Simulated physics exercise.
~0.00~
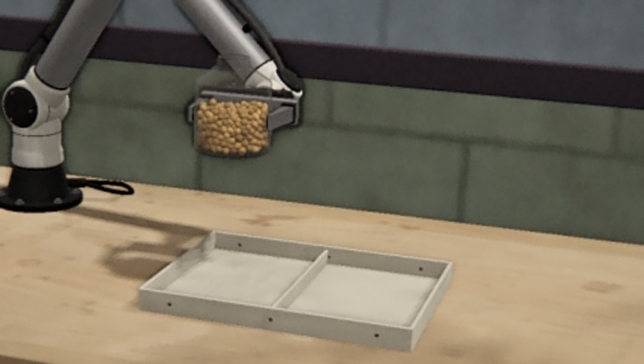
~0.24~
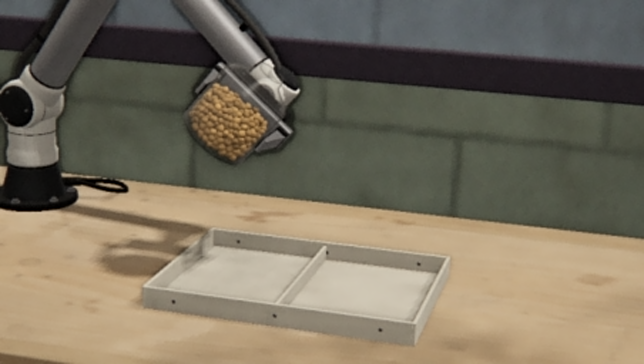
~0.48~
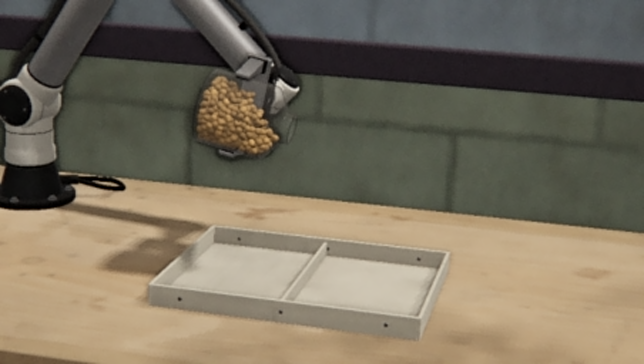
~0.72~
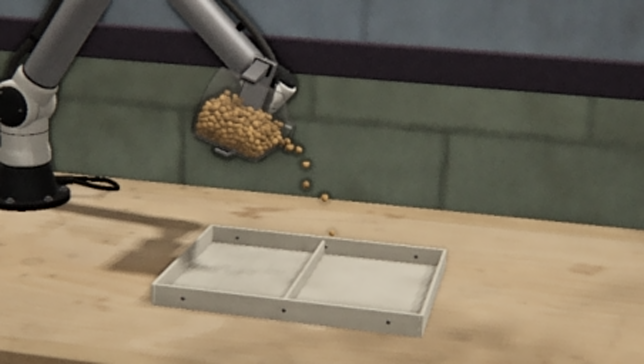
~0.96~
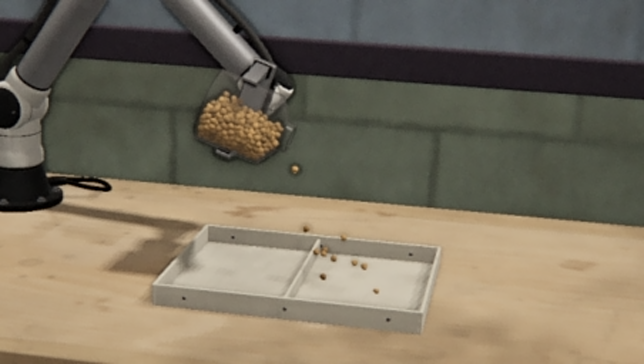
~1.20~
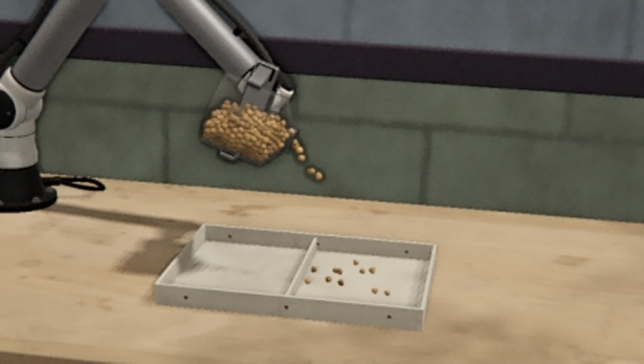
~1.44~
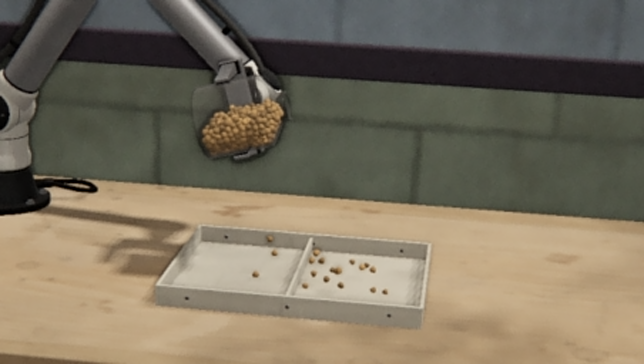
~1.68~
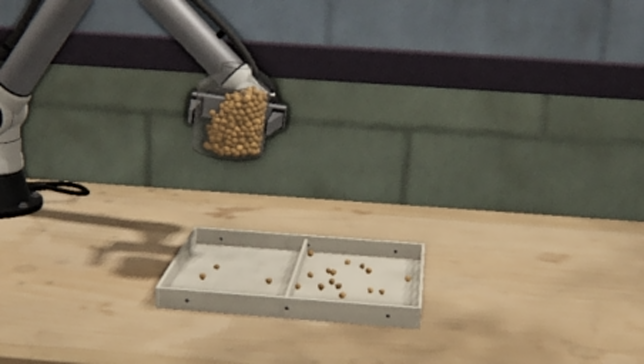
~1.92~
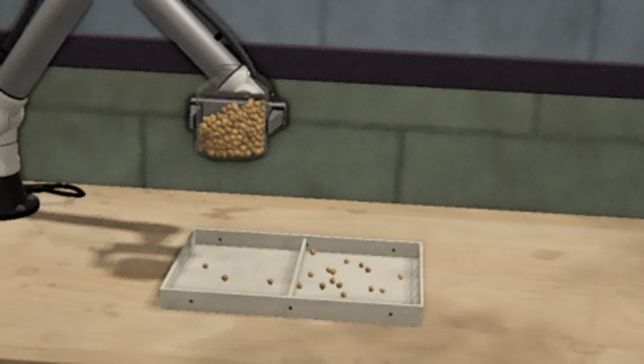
Robot arm tipping a clear jar of chickpeas over a divided tray, spilling a few into both parts, then righting it still mostly full.
